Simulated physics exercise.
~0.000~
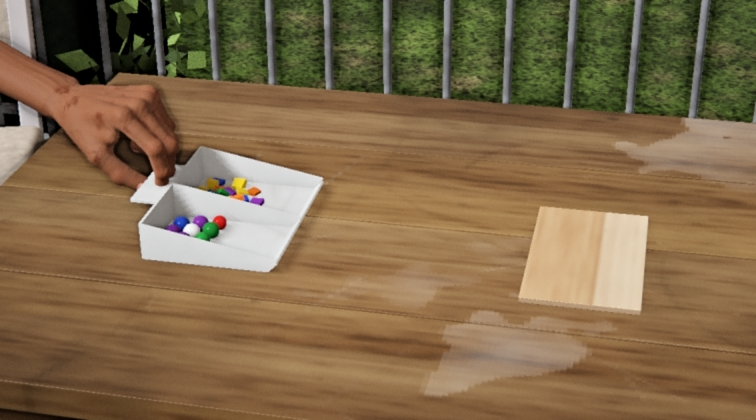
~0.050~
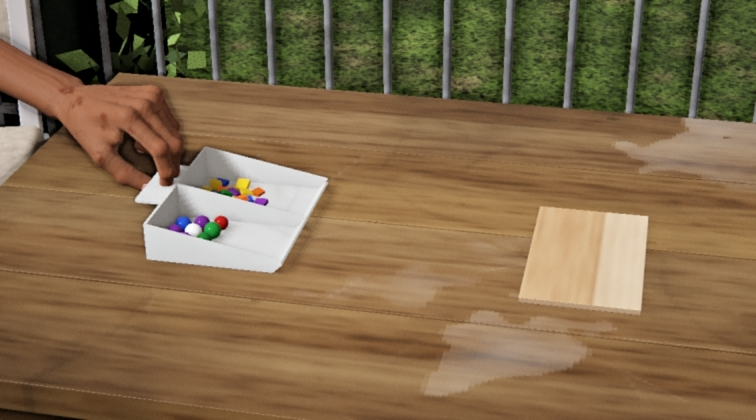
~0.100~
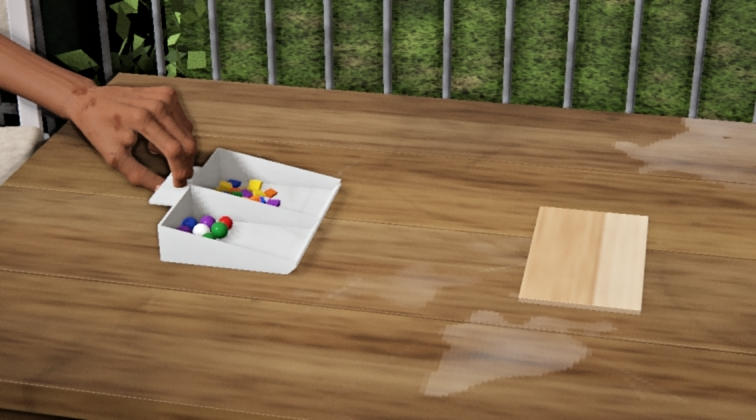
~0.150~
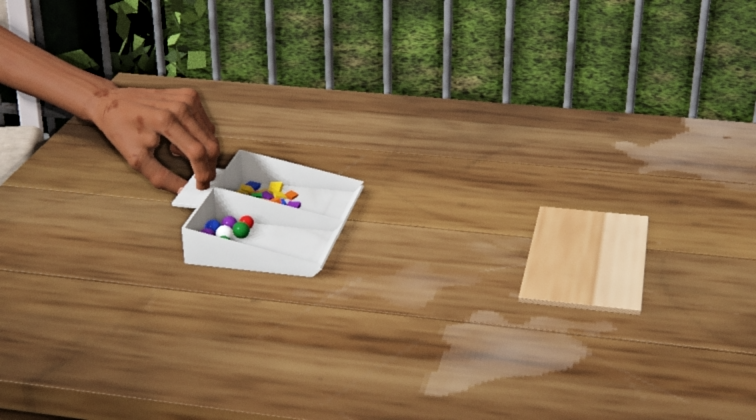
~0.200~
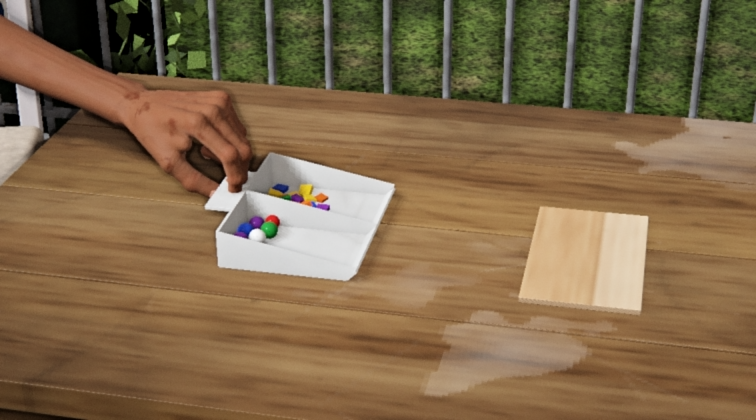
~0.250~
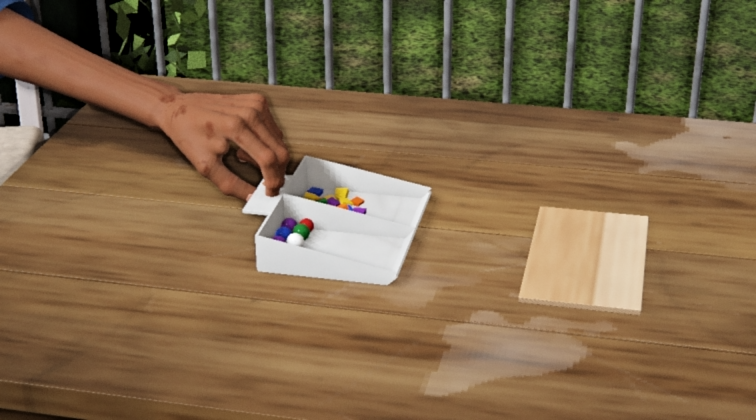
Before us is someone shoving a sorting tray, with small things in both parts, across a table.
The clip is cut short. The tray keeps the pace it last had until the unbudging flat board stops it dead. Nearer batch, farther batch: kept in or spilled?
Nearer batch: Some spilled; farther batch: Kept in.
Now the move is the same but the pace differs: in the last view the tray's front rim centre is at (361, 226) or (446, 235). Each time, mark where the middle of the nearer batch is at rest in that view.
Near (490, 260) in the first try and near (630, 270) in the second.
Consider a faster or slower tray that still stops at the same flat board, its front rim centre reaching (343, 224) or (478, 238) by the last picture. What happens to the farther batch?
The first time it goes nowhere, and the second time it drops some out.
Around 0.33 s, tray still sliding, front rim near (467, 237); nearer batch all inside; farther batch all inside.
Around 0.52 s, tray stopped at the flat board; nearer batch all inside, moved towards the front rim; farther batch all inside, moved towards the front rim.
Around 0.73 s, tray stopped at the flat board; nearer batch about half out of the tray; farther batch all inside, moved towards the front rim.
Finally (1.5 s), tray stopped at the flat board; nearer batch about half out of the tray; farther batch all inside, moved towards the front rim.
